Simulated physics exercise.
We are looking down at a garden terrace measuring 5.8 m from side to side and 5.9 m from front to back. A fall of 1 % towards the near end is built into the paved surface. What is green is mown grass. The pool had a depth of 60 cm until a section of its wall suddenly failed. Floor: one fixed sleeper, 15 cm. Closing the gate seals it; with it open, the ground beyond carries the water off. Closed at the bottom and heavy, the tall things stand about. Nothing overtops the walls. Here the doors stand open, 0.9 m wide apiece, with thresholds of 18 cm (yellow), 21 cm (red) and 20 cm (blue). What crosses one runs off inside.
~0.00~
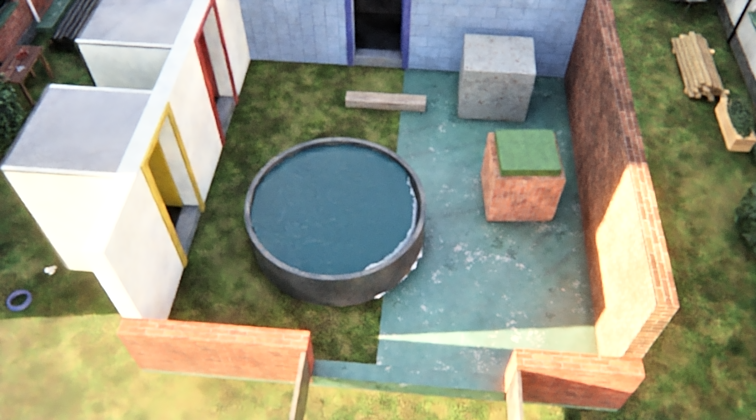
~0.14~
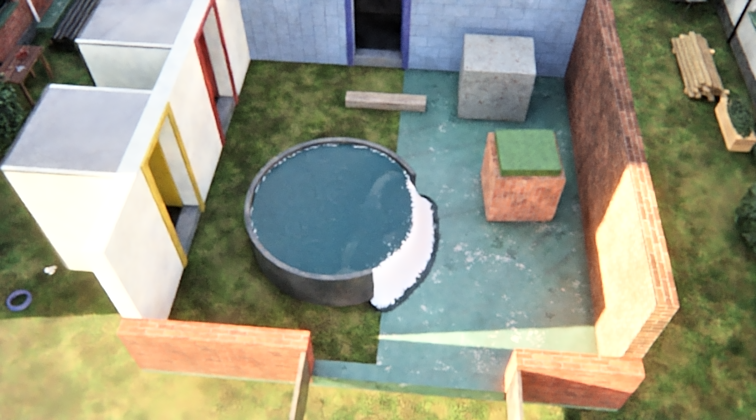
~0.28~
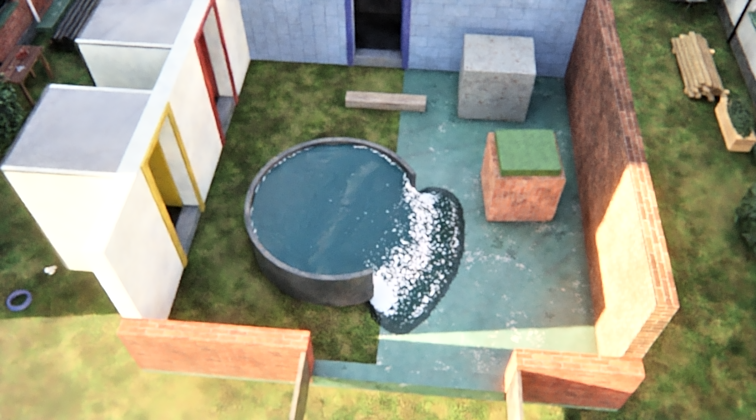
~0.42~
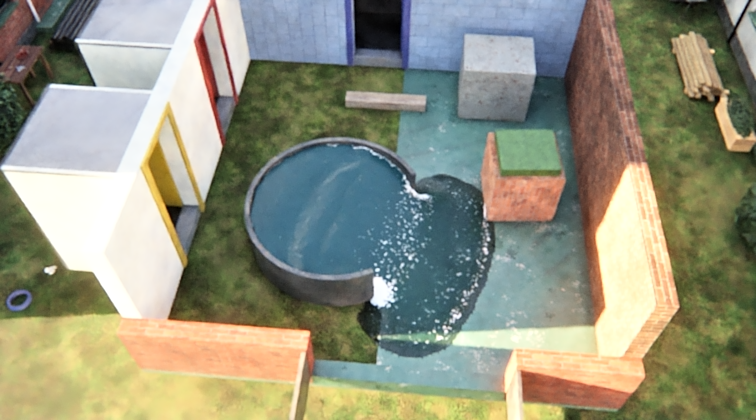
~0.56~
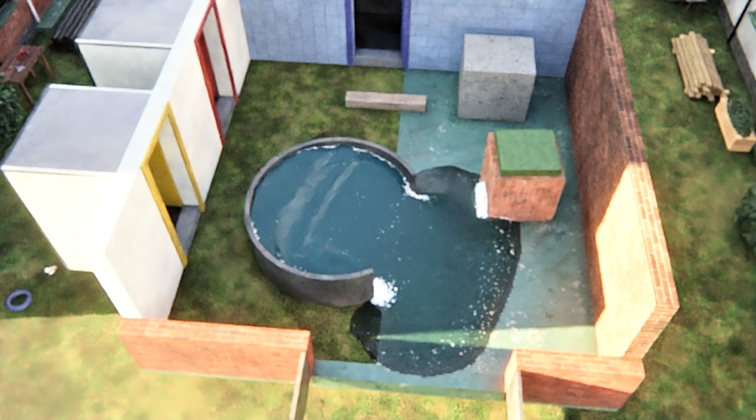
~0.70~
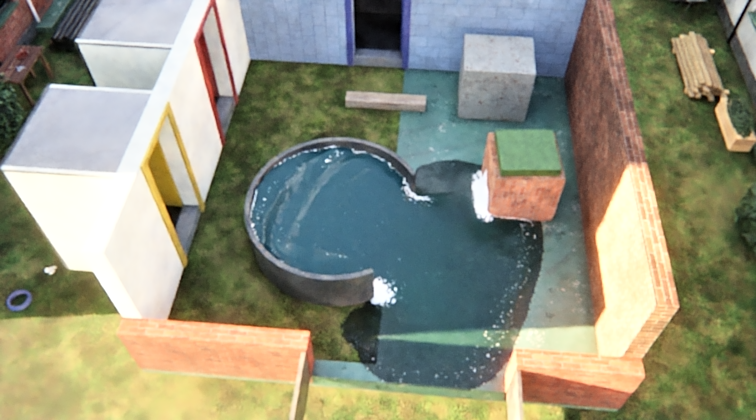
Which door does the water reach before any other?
The blue door.
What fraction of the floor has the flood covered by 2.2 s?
About 40 per cent.
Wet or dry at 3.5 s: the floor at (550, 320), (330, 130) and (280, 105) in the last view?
Going through the three points: Awash, then not yet touched, then not yet touched.
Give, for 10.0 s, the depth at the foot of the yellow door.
Close to 0.0 cm of depth.
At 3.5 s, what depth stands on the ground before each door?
Yellow 0 cm, red 0 cm, blue 2 cm.
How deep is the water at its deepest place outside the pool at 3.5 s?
Roughly 28 cm.
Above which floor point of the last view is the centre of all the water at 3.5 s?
Roughly (454, 247).
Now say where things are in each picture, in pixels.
Still water, 60 cm deep, in the pool at (336, 206), in the first picture.
The front is at (421, 198), 1.1 m from the gap at (416, 246); 0.4 m2 of floor is under water; 60 cm left at the back of the pool, in the second picture.
The front is at (396, 328), 1.2 m from the gap at (416, 247); 1.4 m2 of floor is under water; 60 cm left at the back of the pool, in the third picture.
Water pours out at (415, 248) and has run 1.5 m, to (449, 180); deepest outside 30 cm, 60 cm at the pool's back, in the fourth picture.
The front is at (439, 368), 1.8 m from the gap at (415, 249); 4.5 m2 of floor is under water; 60 cm left at the back of the pool, in the fifth picture.
Water pours out at (415, 249) and has run 2.1 m, to (476, 380); deepest outside 54 cm, 58 cm at the pool's back, in the sixth picture.
After 1.4 s water covers 30 % of the floor and is deepest (43 cm) near (597, 382); yellow door not reached, red door not reached, blue door not reached.
After 2.2 s water covers 40 % of the floor and is deepest (45 cm) near (596, 368); yellow door not reached, red door not reached, blue door not reached.
After 3.5 s water covers 50 % of the floor and is deepest (28 cm) near (531, 230); yellow door not reached, red door not reached, blue door reached at 3.3 s.
After 6.0 s water covers 70 % of the floor and is deepest (16 cm) near (555, 378); yellow door not reached, red door not reached, blue door reached at 3.3 s.
After 10.0 s water covers 90 % of the floor and is deepest (8 cm) near (436, 214); yellow door not reached, red door reached at 8.4 s, blue door reached at 3.3 s.
